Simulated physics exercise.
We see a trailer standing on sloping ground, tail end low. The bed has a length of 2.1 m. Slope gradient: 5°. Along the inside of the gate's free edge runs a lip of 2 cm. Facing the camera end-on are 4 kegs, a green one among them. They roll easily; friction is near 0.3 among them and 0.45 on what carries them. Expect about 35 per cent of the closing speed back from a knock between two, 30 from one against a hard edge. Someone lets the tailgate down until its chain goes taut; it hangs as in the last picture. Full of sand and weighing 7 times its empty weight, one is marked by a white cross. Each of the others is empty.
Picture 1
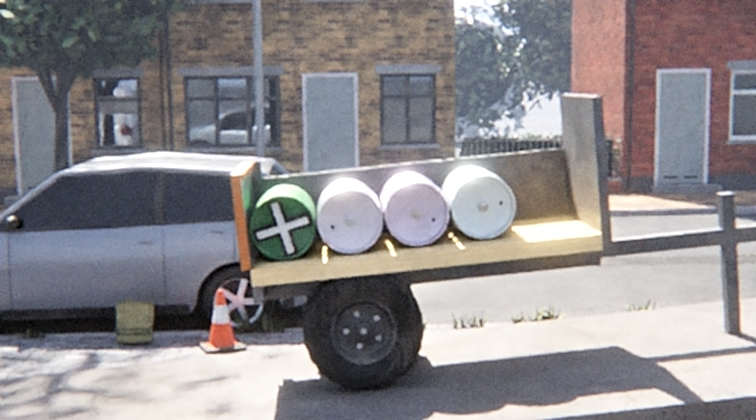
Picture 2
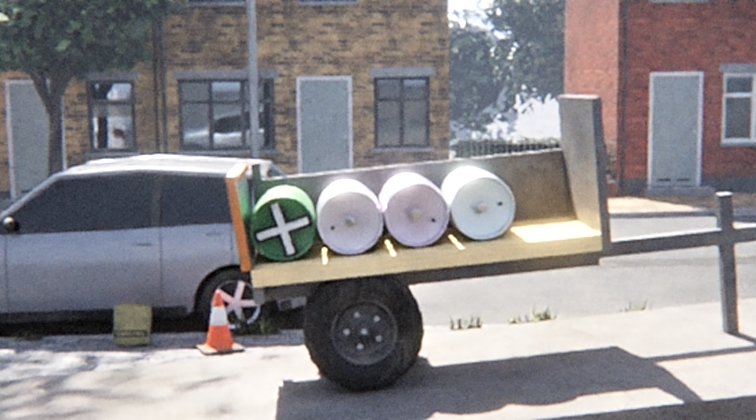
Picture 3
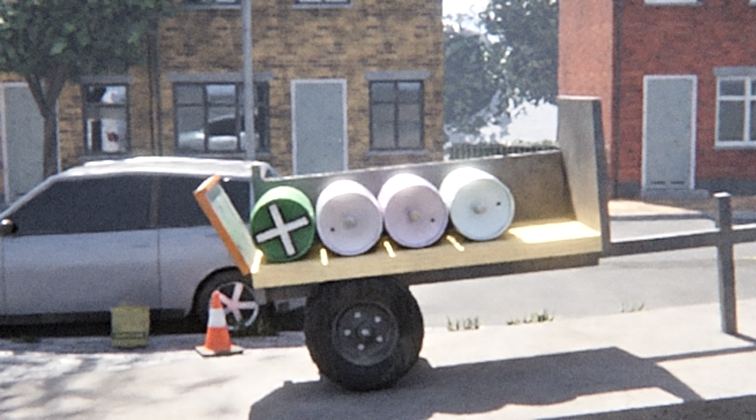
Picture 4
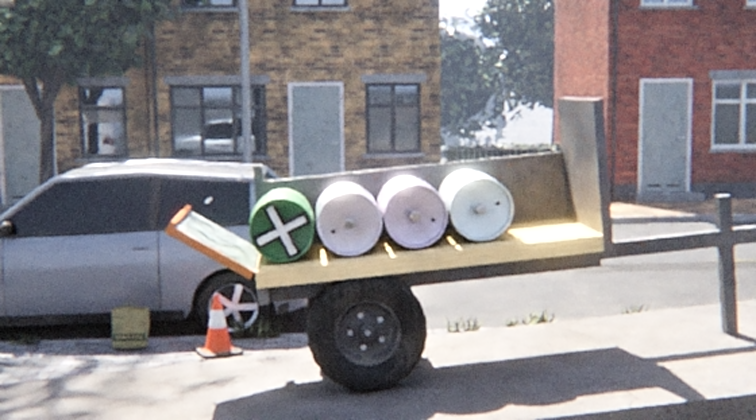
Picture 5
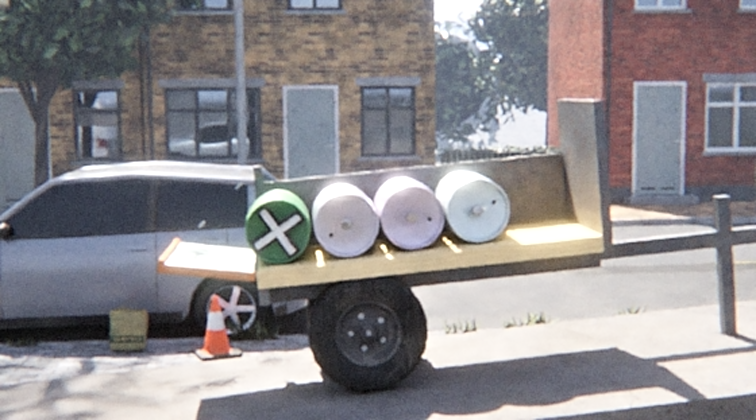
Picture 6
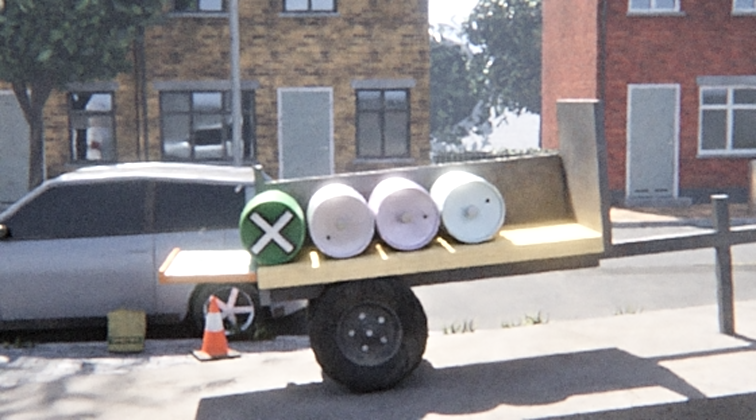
The footage shows a trailer on sloping ground carrying a green keg with a white cross and three pale kegs, as the gate at its left end swings down to level and the kegs start rolling slightly left.
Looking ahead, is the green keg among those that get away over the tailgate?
Green: Stays inside.
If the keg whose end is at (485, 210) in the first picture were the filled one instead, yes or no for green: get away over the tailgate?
Green? Yes, it will, in that case.
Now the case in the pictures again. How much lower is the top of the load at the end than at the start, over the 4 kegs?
Drop: Approx. 5 centimetres.
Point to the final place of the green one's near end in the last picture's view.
My best guess is somewhere around (187, 236).
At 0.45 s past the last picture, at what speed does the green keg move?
Close to 0.4 m/s at that moment.
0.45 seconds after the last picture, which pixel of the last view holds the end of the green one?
(244, 235), more or less.
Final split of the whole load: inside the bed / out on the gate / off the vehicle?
3 / 1 / 0.
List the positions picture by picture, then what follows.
The first picture shows green (283, 228); gate 85° above level, tip at (235, 178); white cross at (283, 228).
The second picture shows green (283, 229); gate 82° above level, tip at (230, 180).
The third picture shows green (282, 230); gate 60° above level, tip at (199, 194).
The fourth picture shows green (282, 231); gate 31° above level, tip at (170, 230).
The fifth picture shows green (278, 232); gate 7° above level, tip at (162, 268).
The sixth picture shows green (272, 233); gate 0° above level, tip at (163, 279).
Then, 0.45 s past the sixth picture, green is on the gate, 5 cm past the hinge, rolling left; 0 gone off the back.
Then, 0.95 s past the sixth picture, green is on the gate, 25 cm past the hinge, rolling left; 0 gone off the back.
Then, 1.55 s past the sixth picture, green is on the gate, 40 cm past the hinge, rolling left; 0 gone off the back.
Finally (2.15 s after the last picture), green is on the gate, 40 cm past the hinge; 0 gone off the back.
